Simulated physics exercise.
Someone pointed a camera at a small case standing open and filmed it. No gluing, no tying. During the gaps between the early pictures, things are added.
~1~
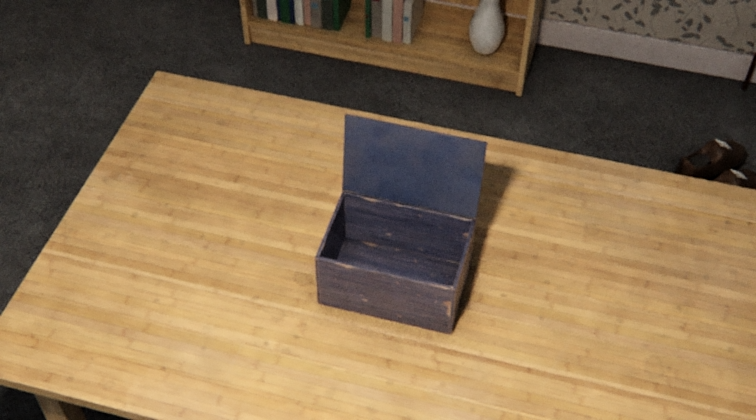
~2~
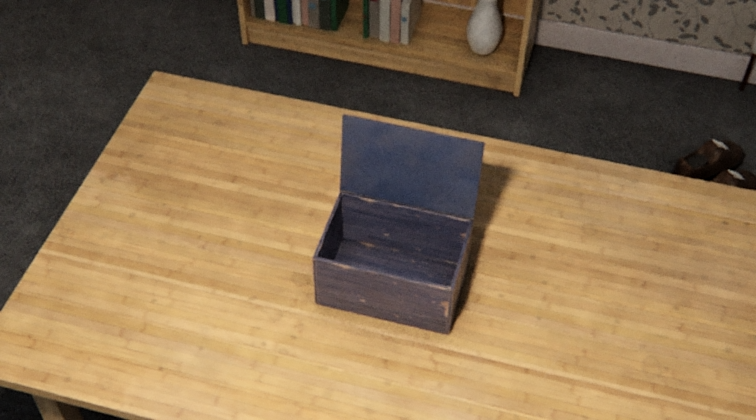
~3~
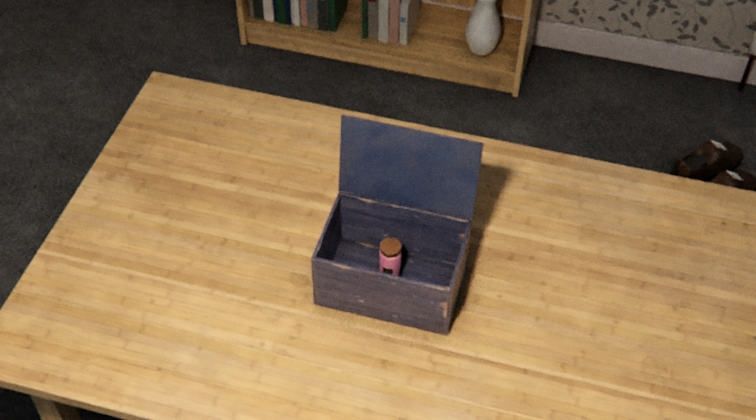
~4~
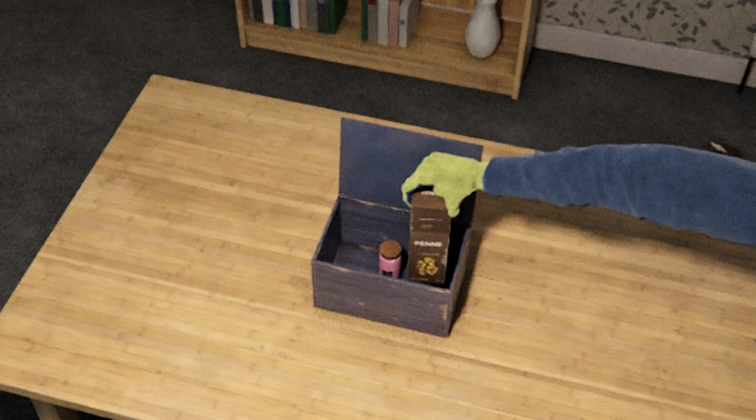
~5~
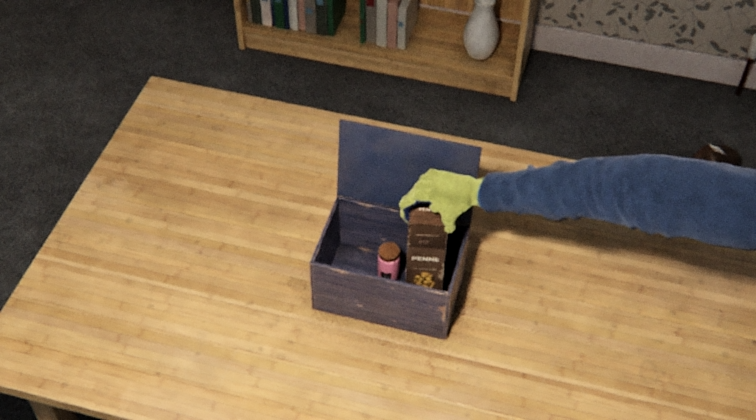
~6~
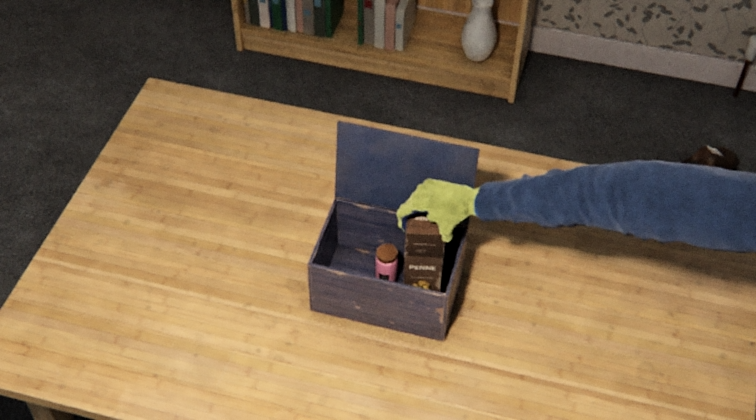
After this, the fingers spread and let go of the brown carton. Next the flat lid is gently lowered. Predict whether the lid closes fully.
Prediction: It does not close fully.
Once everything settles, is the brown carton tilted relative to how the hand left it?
In the end, it winds up askew.
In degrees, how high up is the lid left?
Some 30 degrees above the rim, more or less.
Then, 1.20 s after the last picture, lid starting down.
Then, 2.10 s after the last picture, lid 55° above the rim.
Then, 2.90 s after the last picture, lid 30° above the rim; brown carton tipped 25° from how it was near (423, 277).
At rest, lid 28° above the rim; moved from the start, brown carton; pink shaker in place. Seen from the same camera at the end, brown carton near (422, 277).
